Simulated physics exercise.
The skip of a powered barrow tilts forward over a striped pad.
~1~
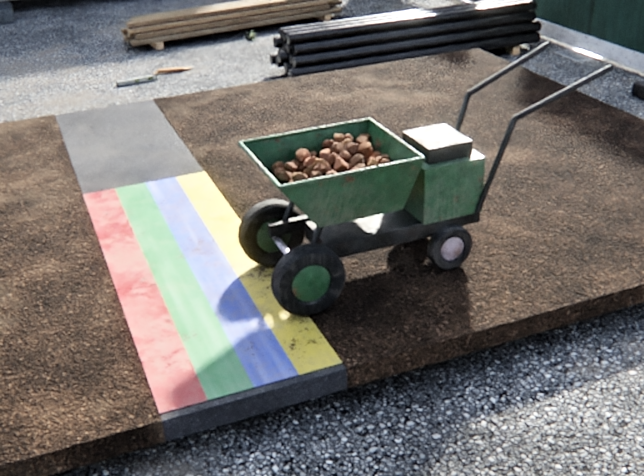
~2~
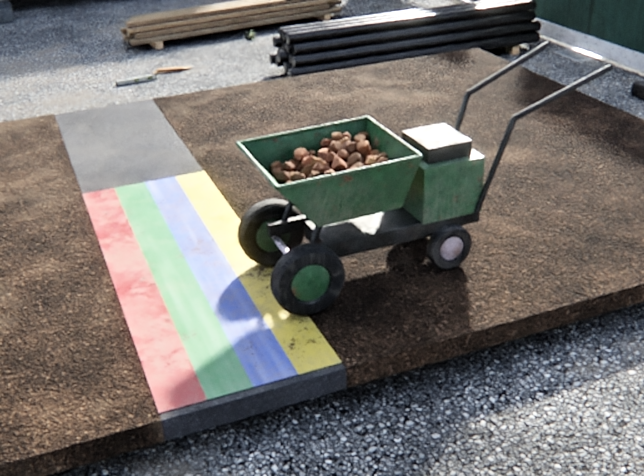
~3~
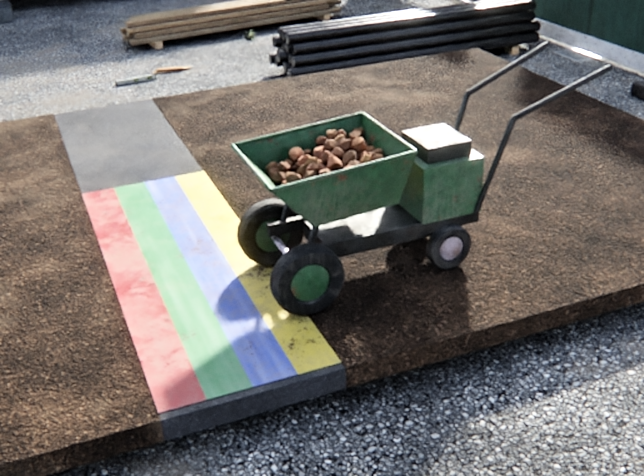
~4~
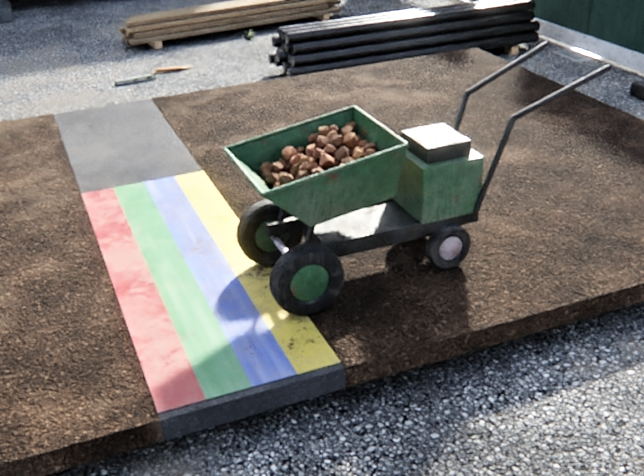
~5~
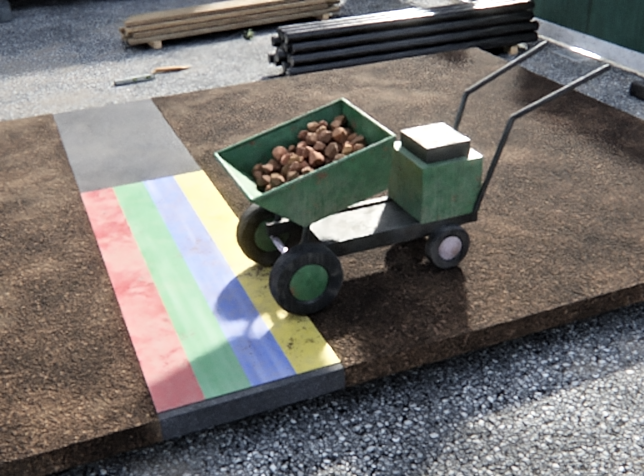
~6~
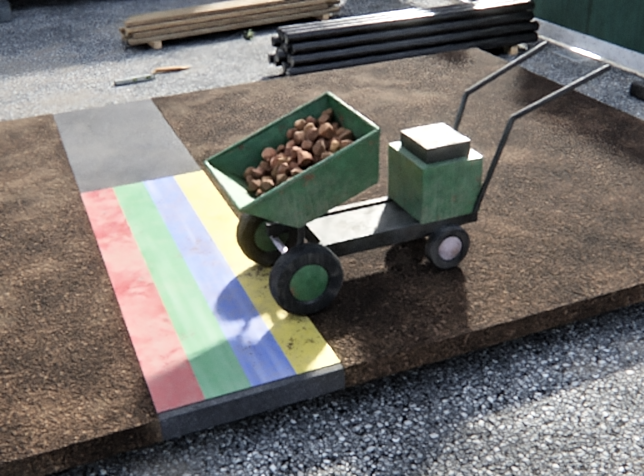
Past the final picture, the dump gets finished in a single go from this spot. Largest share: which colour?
Colour: Red.
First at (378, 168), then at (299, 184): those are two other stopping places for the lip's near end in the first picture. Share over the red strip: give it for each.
Roughly 10 per cent at the first spot and 30 per cent at the second.
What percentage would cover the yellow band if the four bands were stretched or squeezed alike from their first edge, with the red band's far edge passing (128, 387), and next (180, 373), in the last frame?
Respectively 0 and 0 percent.
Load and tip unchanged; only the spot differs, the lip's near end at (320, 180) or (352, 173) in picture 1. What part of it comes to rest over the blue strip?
10 and 30 in a hundred, in that order.
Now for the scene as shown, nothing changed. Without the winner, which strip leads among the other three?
Rank 2: The strip in green.
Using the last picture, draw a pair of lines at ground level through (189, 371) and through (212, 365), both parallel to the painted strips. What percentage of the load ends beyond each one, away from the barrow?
80 % and 100 %, in that order.
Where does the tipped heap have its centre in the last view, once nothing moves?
Roughly at (129, 317), give or take.
Shortly afterwards, skip tipped steeply; the whole lot in the skip.
Next, skip tipped right over; near half in the skip; a little over the green strip; near a third over the red strip; a little off the paint.
Some moments later, skip tipped right over; only a few in the skip; a little over the green strip; near a third over the red strip; near half off the paint.
In the end, skip tipped right over; only a few in the skip; none at all over the yellow strip; none at all over the blue strip; a little over the green strip; near a third over the red strip; near half off the paint.
